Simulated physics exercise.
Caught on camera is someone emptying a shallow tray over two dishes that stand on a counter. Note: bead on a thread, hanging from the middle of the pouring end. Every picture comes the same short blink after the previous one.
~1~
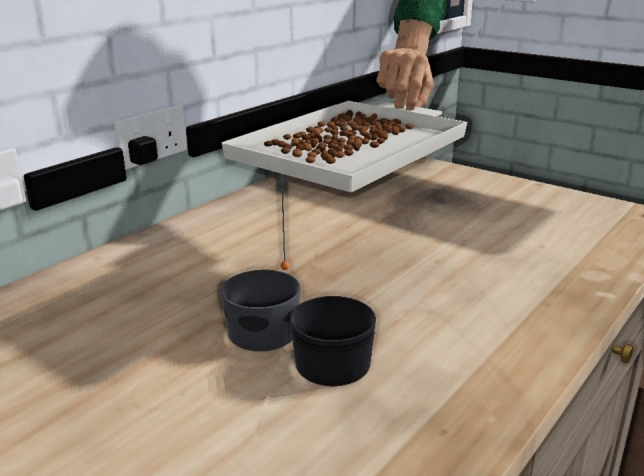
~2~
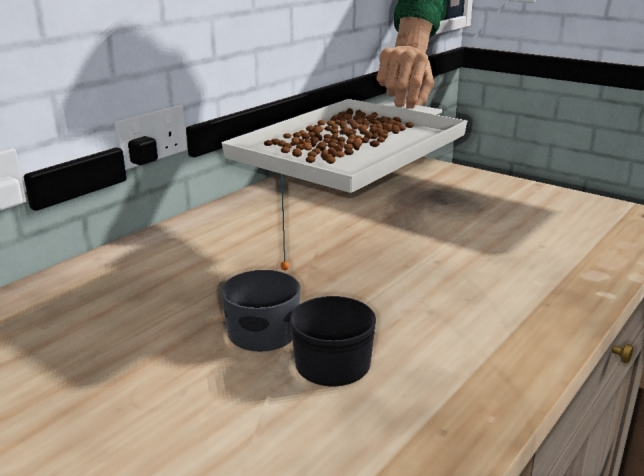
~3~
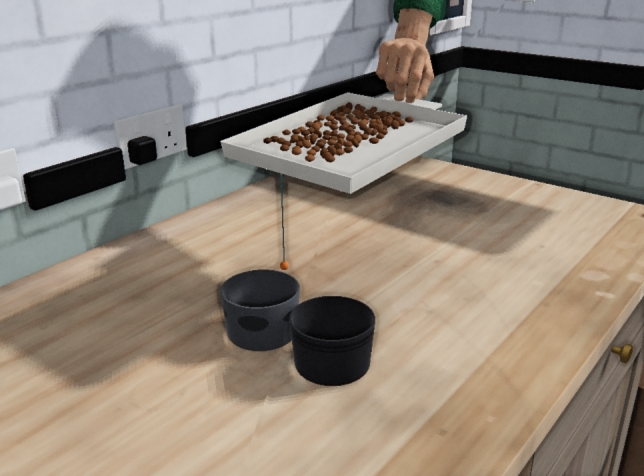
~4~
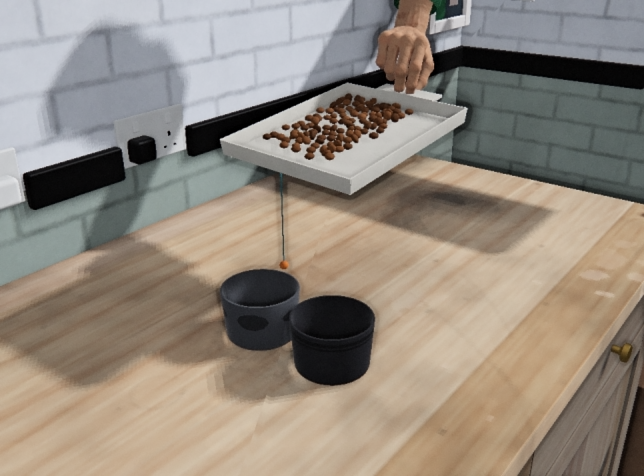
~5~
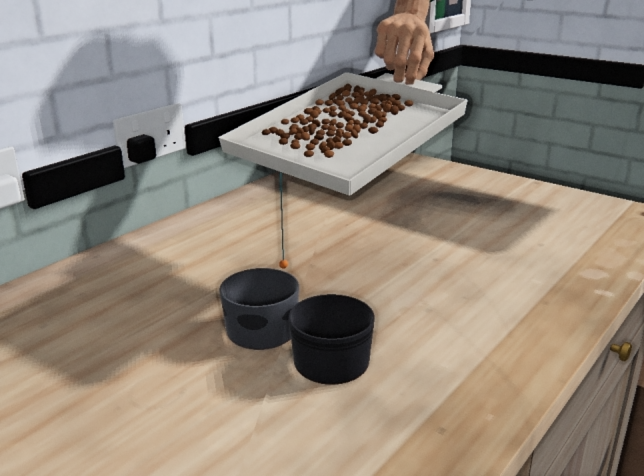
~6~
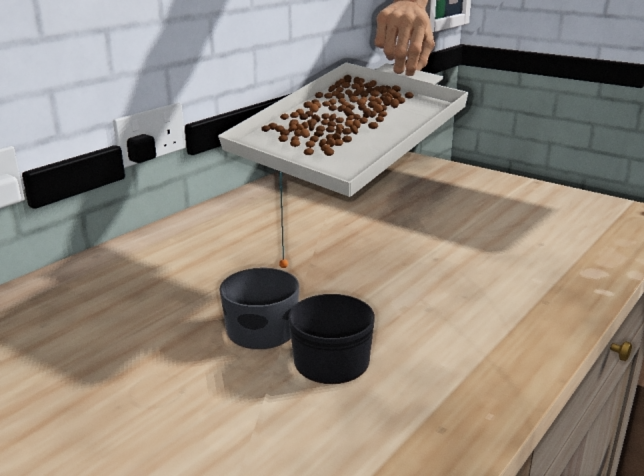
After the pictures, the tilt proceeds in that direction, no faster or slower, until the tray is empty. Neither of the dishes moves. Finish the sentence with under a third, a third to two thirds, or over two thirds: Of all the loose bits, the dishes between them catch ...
Of all the loose bits, the dishes between them catch over two thirds.
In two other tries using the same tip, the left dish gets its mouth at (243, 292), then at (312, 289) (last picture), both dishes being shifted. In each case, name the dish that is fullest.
First spot: The dish on the right-hand side; second spot: The dish on the left-hand side.
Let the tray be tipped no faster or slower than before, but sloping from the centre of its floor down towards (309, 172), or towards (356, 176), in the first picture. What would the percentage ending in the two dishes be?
Lab note: Try one about 70 %, try two 30 %.
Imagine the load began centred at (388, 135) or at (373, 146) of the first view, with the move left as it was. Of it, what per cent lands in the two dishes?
80 and 80 per cent.
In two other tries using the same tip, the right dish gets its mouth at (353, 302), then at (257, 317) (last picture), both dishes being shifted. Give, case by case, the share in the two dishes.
70% for the first placement, 0% for the second.
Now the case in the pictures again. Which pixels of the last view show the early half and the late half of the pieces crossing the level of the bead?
First close to (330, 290), next close to (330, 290).
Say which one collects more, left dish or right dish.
More ends up in the one on the right.
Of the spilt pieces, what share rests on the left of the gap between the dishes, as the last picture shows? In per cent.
About 30 per cent.
Soon, tray tipped steeply; nearly all on the tray; a stray few in the air.
A while on, tray tipped right over; about half on the tray; about a quarter in the right dish; a stray few outside both; about a quarter in the air.
Towards the end, tray tipped past a quarter turn; most in the right dish; a small part in the left dish; about a quarter outside both.
Finally, tray tipped past a quarter turn; most in the right dish; a small part in the left dish; about a quarter outside both.
